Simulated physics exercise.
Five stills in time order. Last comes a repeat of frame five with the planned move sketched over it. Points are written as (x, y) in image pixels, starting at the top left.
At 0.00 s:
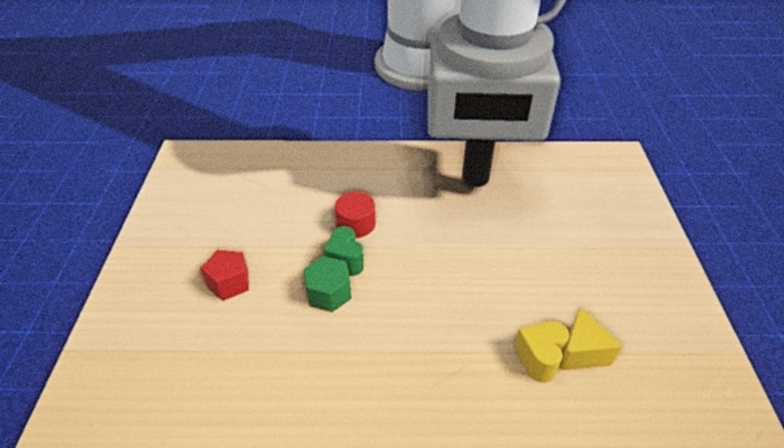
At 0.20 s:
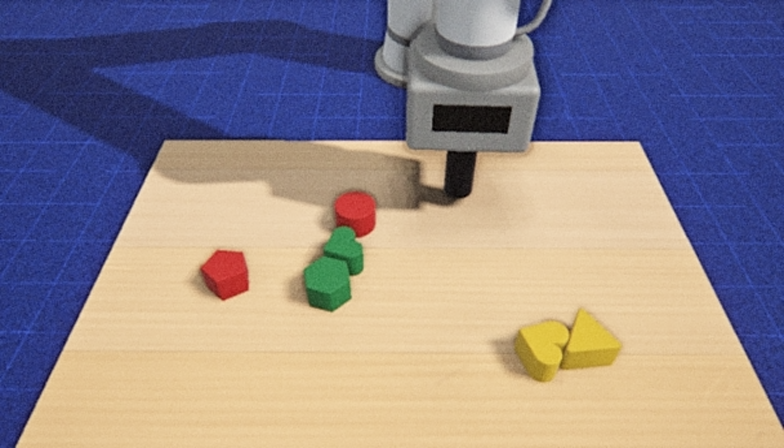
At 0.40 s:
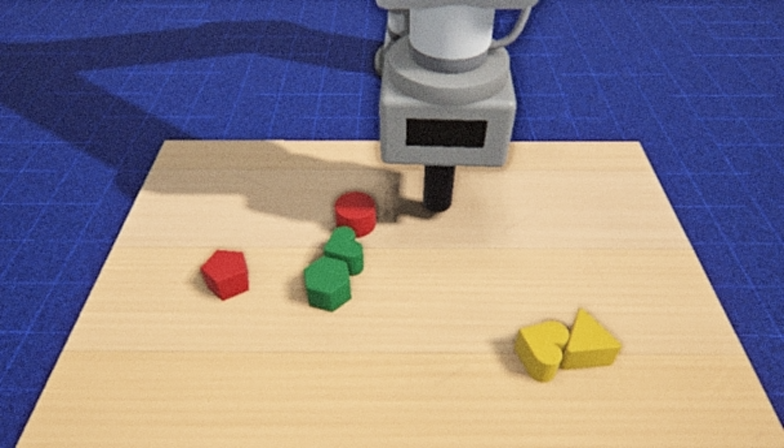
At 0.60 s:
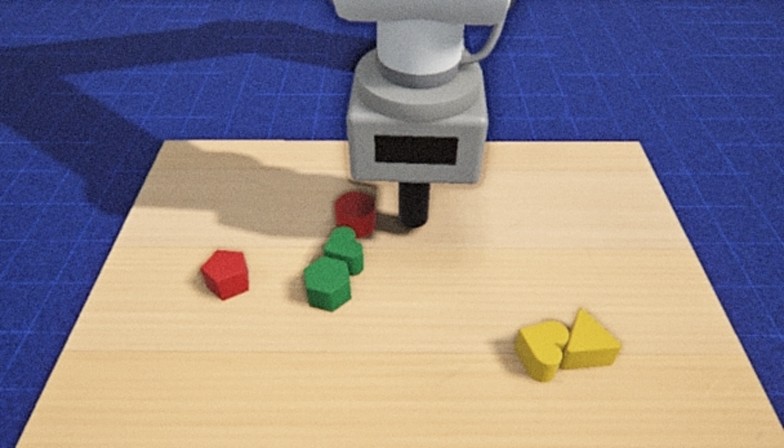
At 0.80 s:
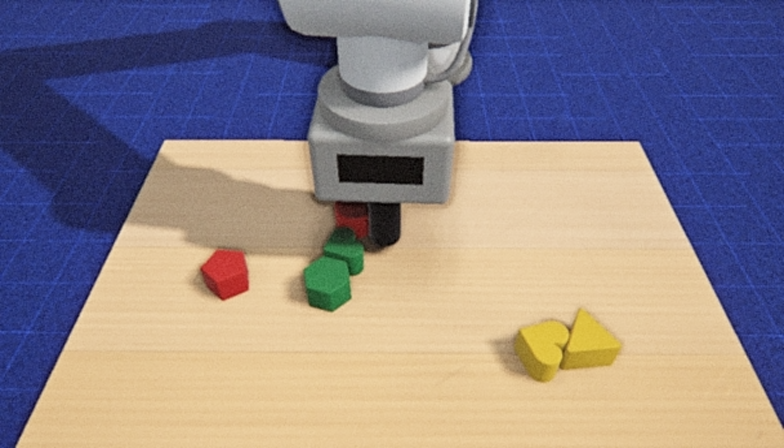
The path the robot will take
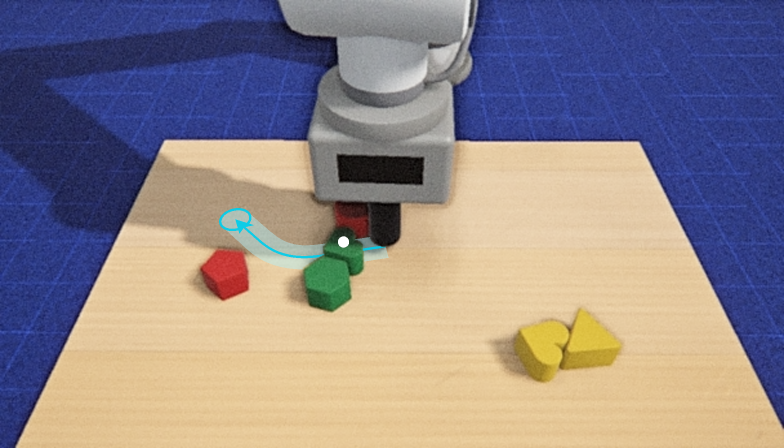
A robot arm moves its black rod left and forward toward still red and green blocks.
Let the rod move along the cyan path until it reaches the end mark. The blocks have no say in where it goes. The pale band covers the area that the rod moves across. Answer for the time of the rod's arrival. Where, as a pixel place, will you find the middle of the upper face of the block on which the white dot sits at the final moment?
The middle of its upper face will lie at (278, 259).
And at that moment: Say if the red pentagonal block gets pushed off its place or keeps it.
By the time the path is finished, it has hardly shifted at all.
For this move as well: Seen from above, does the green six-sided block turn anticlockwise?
Yes
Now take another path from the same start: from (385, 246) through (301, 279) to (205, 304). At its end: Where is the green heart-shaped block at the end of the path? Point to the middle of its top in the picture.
Its top centre lands on (168, 303).
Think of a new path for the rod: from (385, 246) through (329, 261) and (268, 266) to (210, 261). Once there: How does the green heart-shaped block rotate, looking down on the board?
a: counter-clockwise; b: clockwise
The one that fits is a, counter-clockwise.
Path on the board, from (385, 246) by way of (326, 255) and (270, 248) to (235, 219); the dot is on the green heart-shaped block.
On the path given first. One third of the way, rod at (324, 246); green six-sided block at (320, 280), turned 25° anticlockwise; green heart-shaped block at (300, 253), turned 25° anticlockwise.
Two thirds of the way, rod at (268, 239); green six-sided block at (319, 281), turned 30° anticlockwise; green heart-shaped block at (278, 259), turned 60° anticlockwise.
At the end, rod at (233, 210); red pentagonal block in place; green six-sided block at (319, 281), turned 30° anticlockwise; green heart-shaped block at (278, 259), turned 60° anticlockwise; red cylinder in place.
